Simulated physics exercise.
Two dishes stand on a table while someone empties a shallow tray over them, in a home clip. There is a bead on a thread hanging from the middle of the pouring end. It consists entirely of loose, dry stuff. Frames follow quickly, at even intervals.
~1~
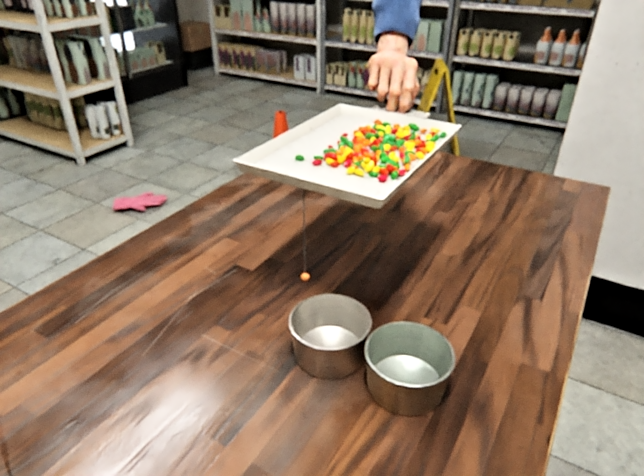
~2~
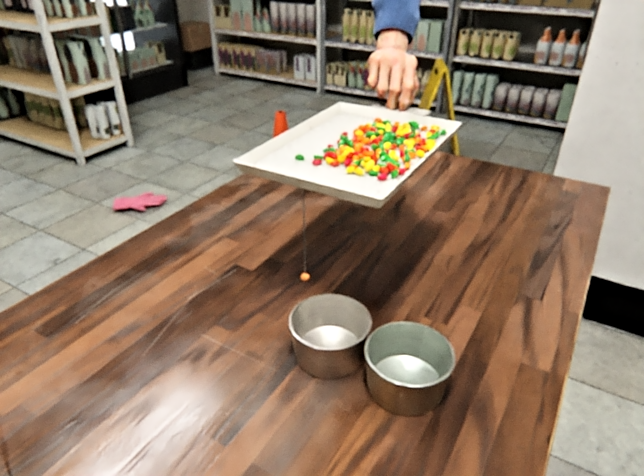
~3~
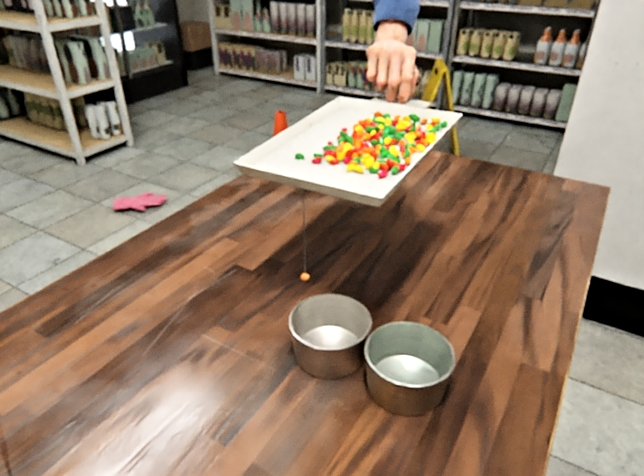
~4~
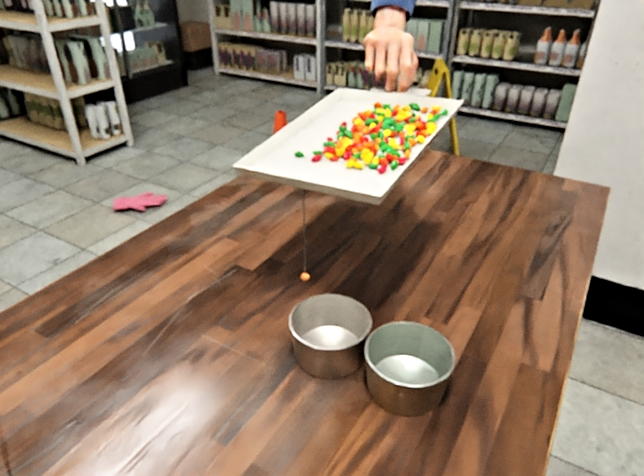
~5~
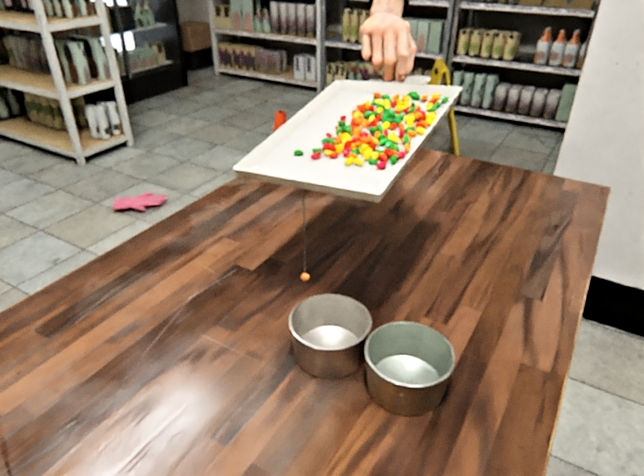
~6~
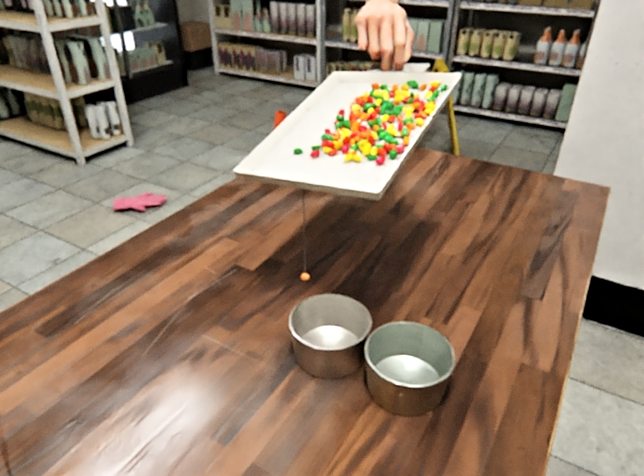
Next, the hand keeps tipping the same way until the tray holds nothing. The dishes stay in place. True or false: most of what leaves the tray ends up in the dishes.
False.
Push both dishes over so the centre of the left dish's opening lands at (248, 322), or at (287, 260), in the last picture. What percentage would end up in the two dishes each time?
Trial 1 about 10 %, trial 2 about 10 %.
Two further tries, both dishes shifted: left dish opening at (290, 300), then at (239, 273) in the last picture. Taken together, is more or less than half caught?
In the first position a minority, in the second a majority.
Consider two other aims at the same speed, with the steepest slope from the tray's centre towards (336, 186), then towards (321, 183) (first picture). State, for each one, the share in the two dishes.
You'd get 70 per cent the first time and 60 per cent the second time.
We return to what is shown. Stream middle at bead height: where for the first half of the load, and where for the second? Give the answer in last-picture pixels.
Roughly at (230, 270) first, and then at (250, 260).
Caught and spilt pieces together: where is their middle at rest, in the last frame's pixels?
Somewhere close to (236, 310) in the last picture.
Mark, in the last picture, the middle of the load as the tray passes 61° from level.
Look close to (262, 177) in the last picture.
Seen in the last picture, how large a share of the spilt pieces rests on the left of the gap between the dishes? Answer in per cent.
That comes to about 100 per cent of the pieces.
Just after the last frame, tray tipped steeply; the larger part on the tray; about a tenth outside both; roughly a quarter in the air.
A moment on, tray tipped past a quarter turn; about a tenth on the tray; the larger part outside both; roughly a quarter in the air.
Further on, tray tipped past a quarter turn; every one outside both.
When it is over, tray tipped past a quarter turn; not one in the right dish; not one in the left dish; every one outside both.
